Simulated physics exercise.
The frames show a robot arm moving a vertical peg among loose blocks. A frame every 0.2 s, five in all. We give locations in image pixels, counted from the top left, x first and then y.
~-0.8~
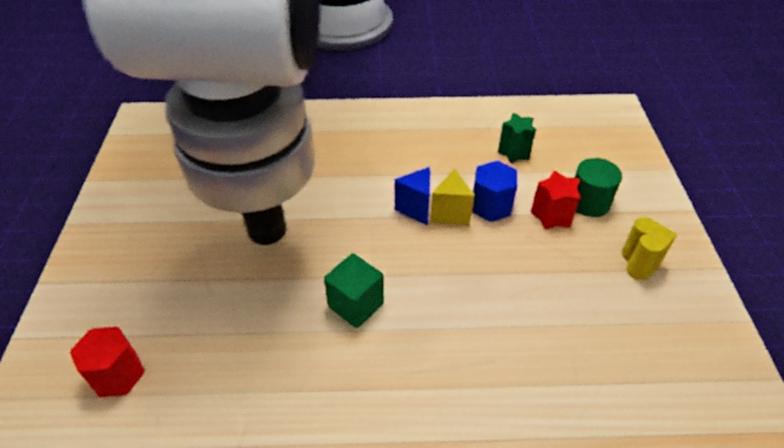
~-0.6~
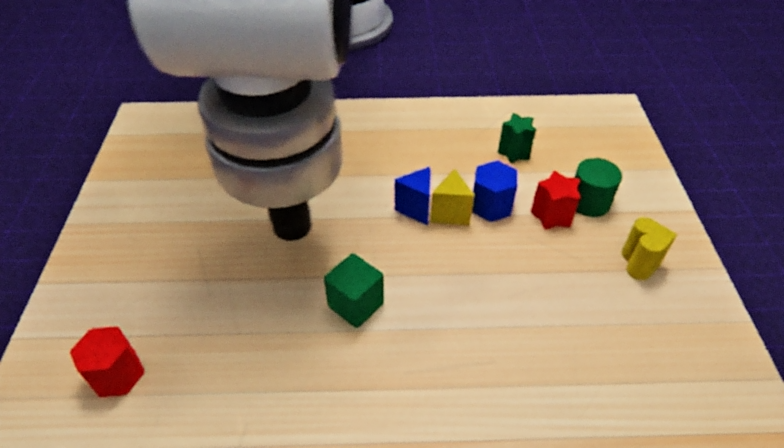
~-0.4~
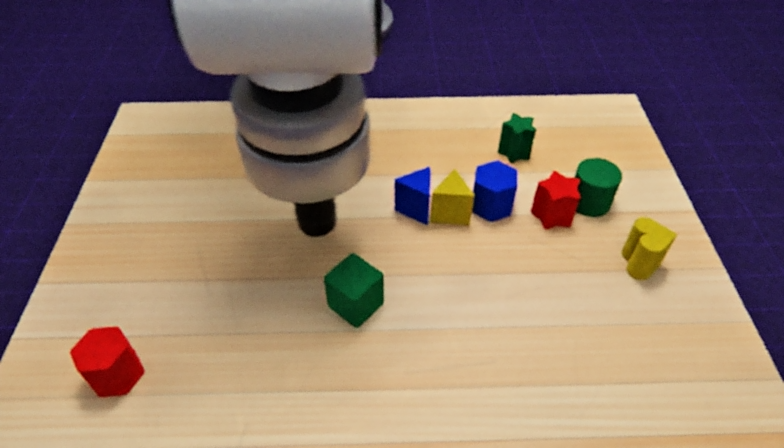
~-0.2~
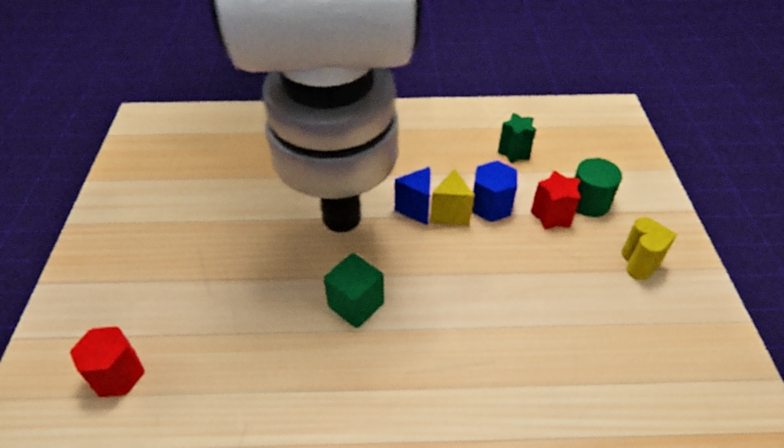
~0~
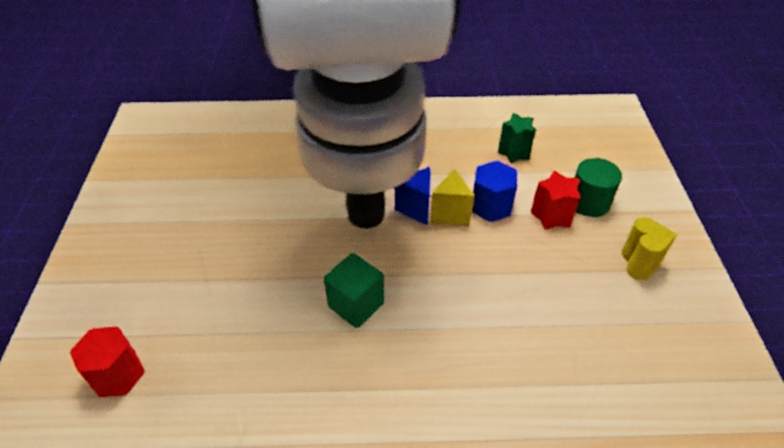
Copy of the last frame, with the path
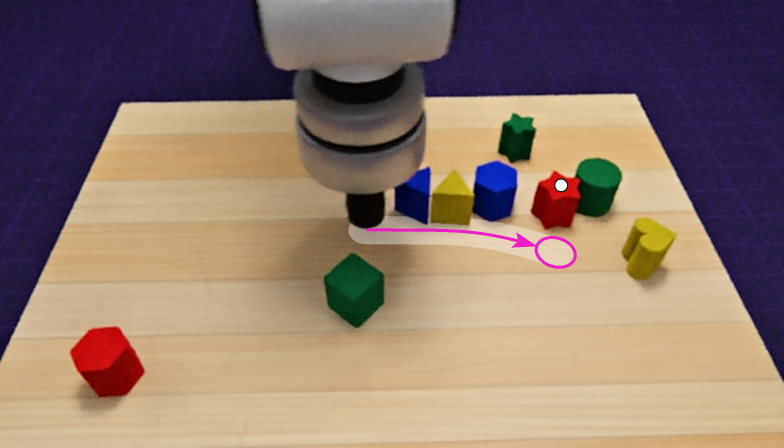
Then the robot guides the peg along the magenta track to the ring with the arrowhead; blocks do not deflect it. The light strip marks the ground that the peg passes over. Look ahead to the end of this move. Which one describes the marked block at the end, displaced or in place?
Answer: Unmoved.
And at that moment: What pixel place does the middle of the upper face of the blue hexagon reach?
I'd place it at (518, 158), taking the centre of its top.
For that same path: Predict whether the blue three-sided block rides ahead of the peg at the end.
I'd say the blue three-sided block has slipped off and sits beside or behind the peg.
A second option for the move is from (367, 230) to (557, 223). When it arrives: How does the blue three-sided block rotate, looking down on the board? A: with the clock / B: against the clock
That would be B.
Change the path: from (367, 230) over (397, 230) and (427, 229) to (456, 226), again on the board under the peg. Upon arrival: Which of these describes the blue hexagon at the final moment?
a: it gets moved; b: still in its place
My pick is a.
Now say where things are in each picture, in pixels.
The first picture shows tip of the peg at (268, 232), middles of tops, blue three-sided block at (418, 180), yellow three-sided block at (454, 185), blue hexagon at (497, 175), red star block at (561, 185).
The second picture shows peg at (293, 228), nothing pushed.
The third picture shows peg at (318, 224), nothing pushed.
The fourth picture shows peg at (342, 220), nothing pushed.
The fifth picture shows peg at (366, 216), blue three-sided block at (418, 180), yellow three-sided block at (454, 185), blue hexagon at (497, 175), red star block at (561, 185).
The line goes from (367, 230) via (461, 231), ending at (556, 252); the dot is on the red star block.
The first path, step by step. One third of the way, peg at (431, 216); blue three-sided block at (428, 178), turned 30° anticlockwise; yellow three-sided block at (466, 183), turned 20° anticlockwise; blue hexagon at (500, 174).
Two thirds of the way, peg at (495, 221); blue three-sided block at (429, 178), turned 30° anticlockwise; yellow three-sided block at (500, 183), turned 105° anticlockwise; blue hexagon at (518, 157).
At the end, peg at (560, 238); blue three-sided block at (429, 178), turned 30° anticlockwise; yellow three-sided block at (501, 183), turned 110° anticlockwise; blue hexagon at (518, 158); red star block unmoved.
